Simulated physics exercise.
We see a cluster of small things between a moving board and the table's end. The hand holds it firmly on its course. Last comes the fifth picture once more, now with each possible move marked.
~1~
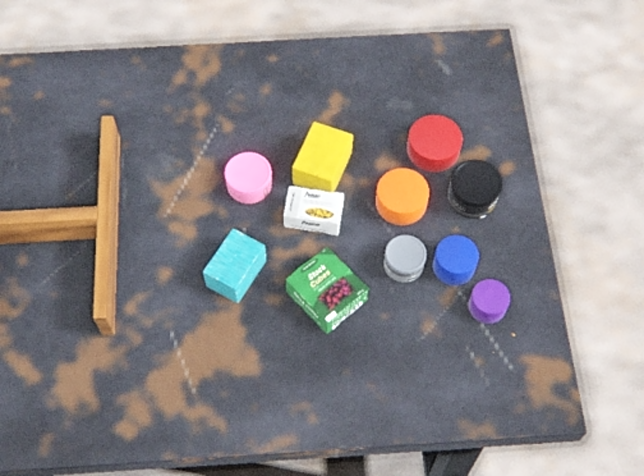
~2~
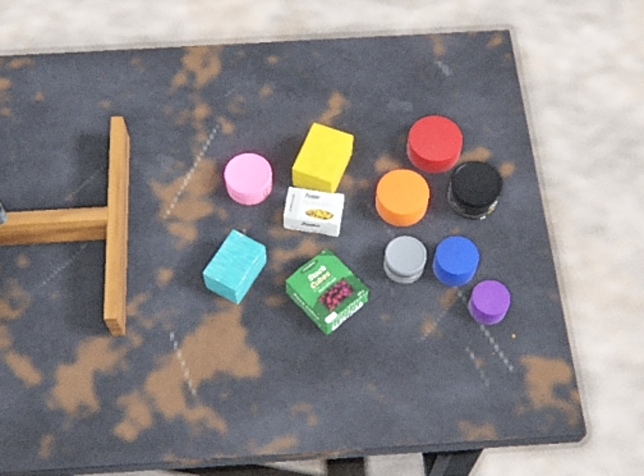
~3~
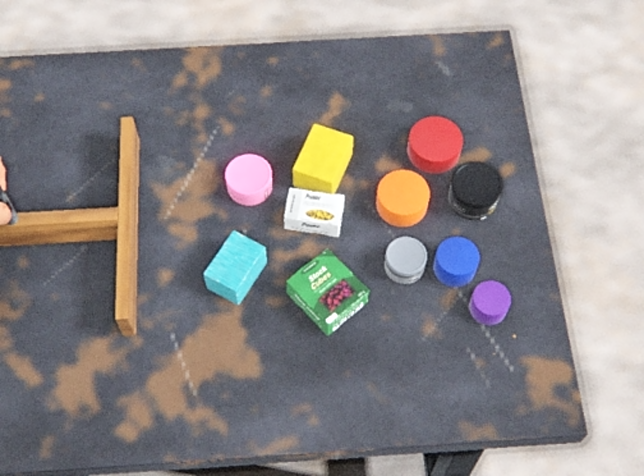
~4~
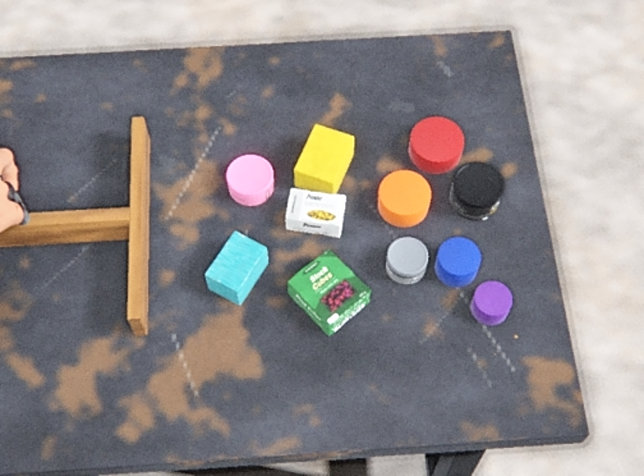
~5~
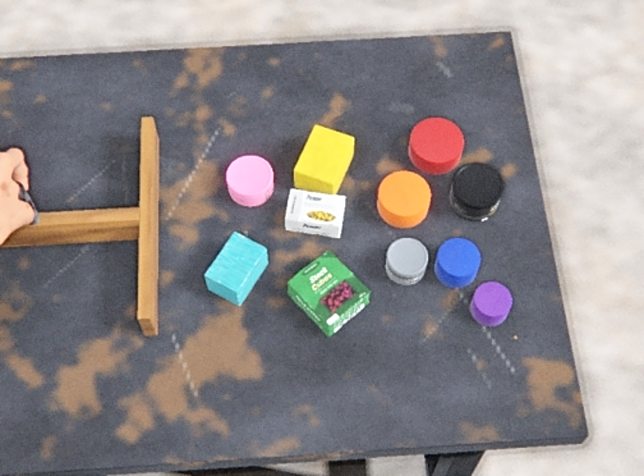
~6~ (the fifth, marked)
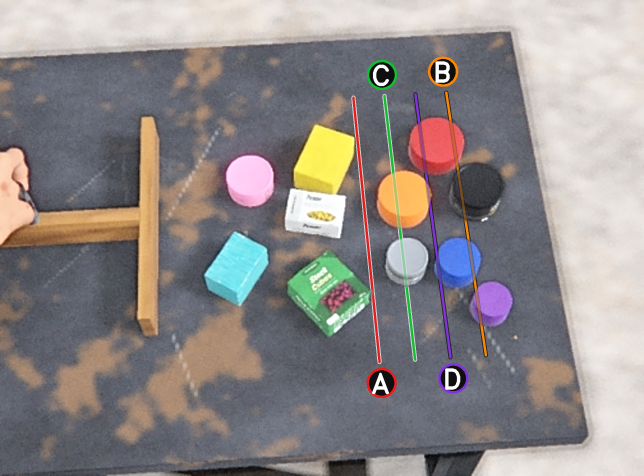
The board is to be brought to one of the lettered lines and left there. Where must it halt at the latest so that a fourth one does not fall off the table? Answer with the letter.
At B, and not beyond.
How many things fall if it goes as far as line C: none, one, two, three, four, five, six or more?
In all, none.
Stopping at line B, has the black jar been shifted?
Yes.
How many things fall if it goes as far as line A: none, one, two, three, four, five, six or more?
The count is none.
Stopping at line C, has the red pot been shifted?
Yes.
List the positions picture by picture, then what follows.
Pink jar (249, 179); orange tin (402, 197); turquoise block (235, 266), in the first frame.
Board (113, 212); red pot (434, 145), in the second frame.
Board (124, 213); purple pot (490, 303), in the third frame.
Board (136, 212); grey jar (407, 261), in the fourth frame.
Board (145, 212); white packet (315, 214); green packet (329, 292); pink jar (251, 182), in the fifth frame.
On the copy, A at (366, 221); B at (465, 215); C at (399, 219); D at (432, 217).
On B. First, board (262, 206); green packet (339, 297); yellow block (335, 162).
Then, board (378, 199); black jar (491, 196); blue tin (486, 264).
Finally, board (464, 194); black jar over the edge; red pot over the edge; two fallen.
By contrast, A is within the limit but short; C is within the limit but short; D is within the limit but short.
